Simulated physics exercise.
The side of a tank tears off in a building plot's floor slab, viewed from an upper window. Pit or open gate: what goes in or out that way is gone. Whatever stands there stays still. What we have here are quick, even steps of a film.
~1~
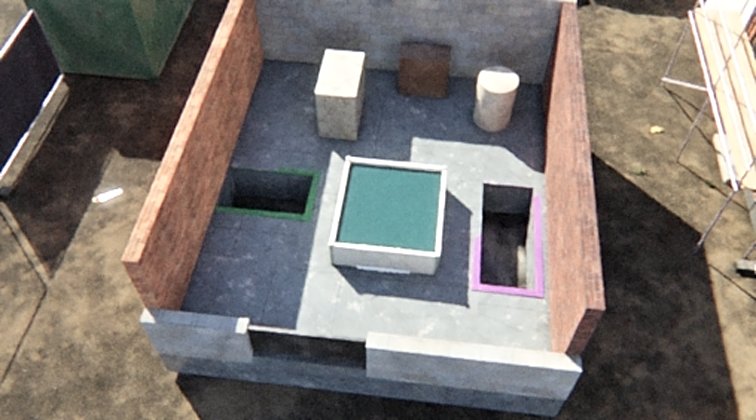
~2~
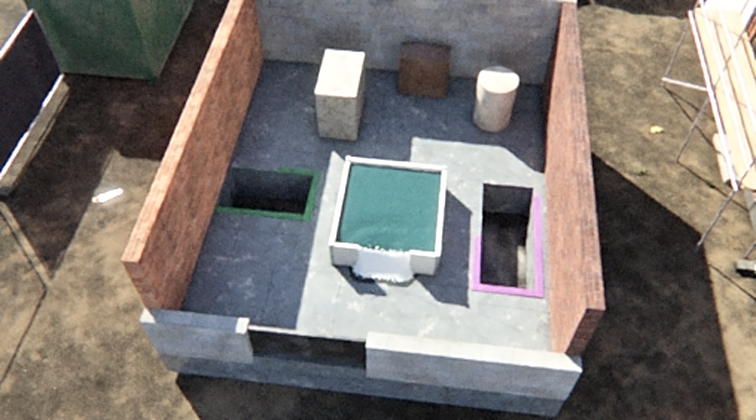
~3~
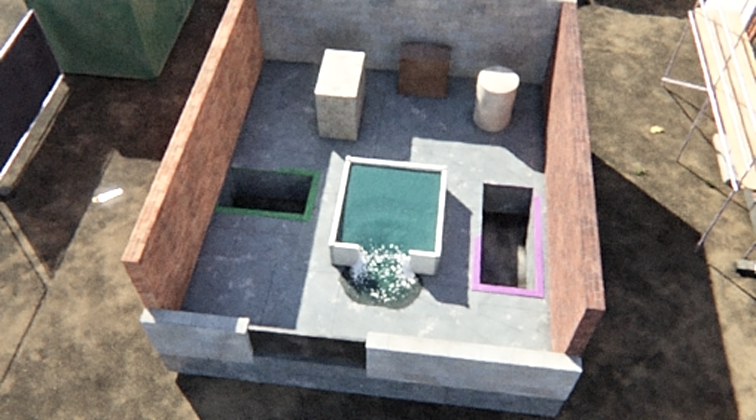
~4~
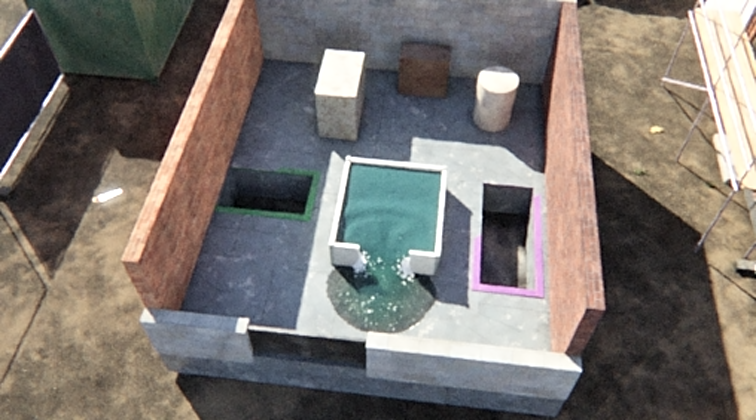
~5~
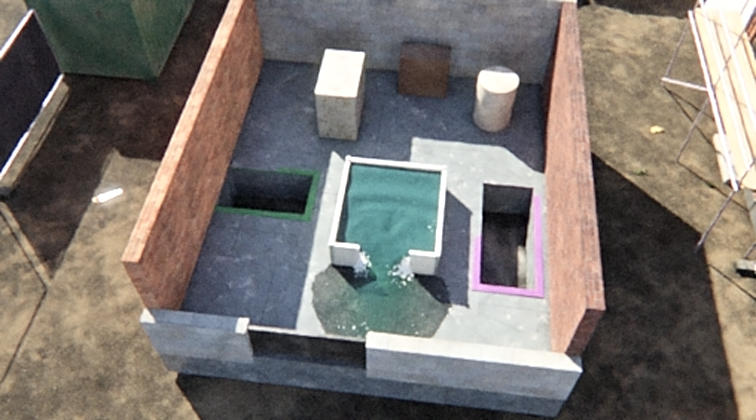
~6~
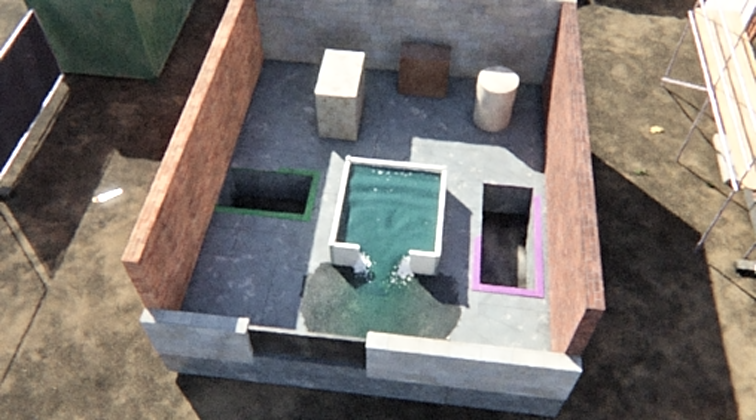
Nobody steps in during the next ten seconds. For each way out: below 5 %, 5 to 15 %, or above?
At the end, the gate will receive a cut falling short of five per cent; the green pit will receive a cut exceeding fifteen per cent; the purple pit will receive a cut exceeding fifteen per cent.
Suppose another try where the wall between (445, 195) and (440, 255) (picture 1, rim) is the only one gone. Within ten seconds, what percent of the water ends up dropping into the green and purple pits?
Approximately, green takes 0 % and purple takes 85 %.
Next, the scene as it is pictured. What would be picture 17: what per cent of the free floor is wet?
Estimated share: Around 20 %.
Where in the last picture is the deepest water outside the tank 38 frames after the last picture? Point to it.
Pointing at (538, 375).
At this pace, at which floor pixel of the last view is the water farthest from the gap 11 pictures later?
Somewhere close to (173, 332).
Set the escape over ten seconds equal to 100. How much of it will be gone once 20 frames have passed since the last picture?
I'd put it at 10 per cent.
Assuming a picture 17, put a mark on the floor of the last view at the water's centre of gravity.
I'd put my finger on (384, 269).
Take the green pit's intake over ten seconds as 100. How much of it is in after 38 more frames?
My estimate is close to 45 per cent.
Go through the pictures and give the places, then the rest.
The first picture shows the water tank at (390, 207) is whole and still.
In the second picture, water pours out at (384, 261) and has run to (355, 271).
In the third picture, the front is at (354, 296), out from the gap at (384, 262).
In the fourth picture, the front is at (387, 329), out from the gap at (384, 262).
In the fifth picture, water pours out at (384, 262) and has run to a hidden place.
In the sixth picture, the front is at a hidden place, out from the gap at (384, 261).
A moment on, water covers 15 % of the floor; the gate 0 %, the green pit 0 %, the purple pit 0 %.
Next, water covers 20 % of the floor; the gate 0 %, the green pit 0 %, the purple pit 0 %.
Then, water covers 35 % of the floor; the gate 0 %, the green pit 0 %, the purple pit 3 %.
Later, water covers 40 % of the floor; the gate 0 %, the green pit 8 %, the purple pit 17 %.
In the end, water covers 45 % of the floor; the gate 0 %, the green pit 18 %, the purple pit 30 %.
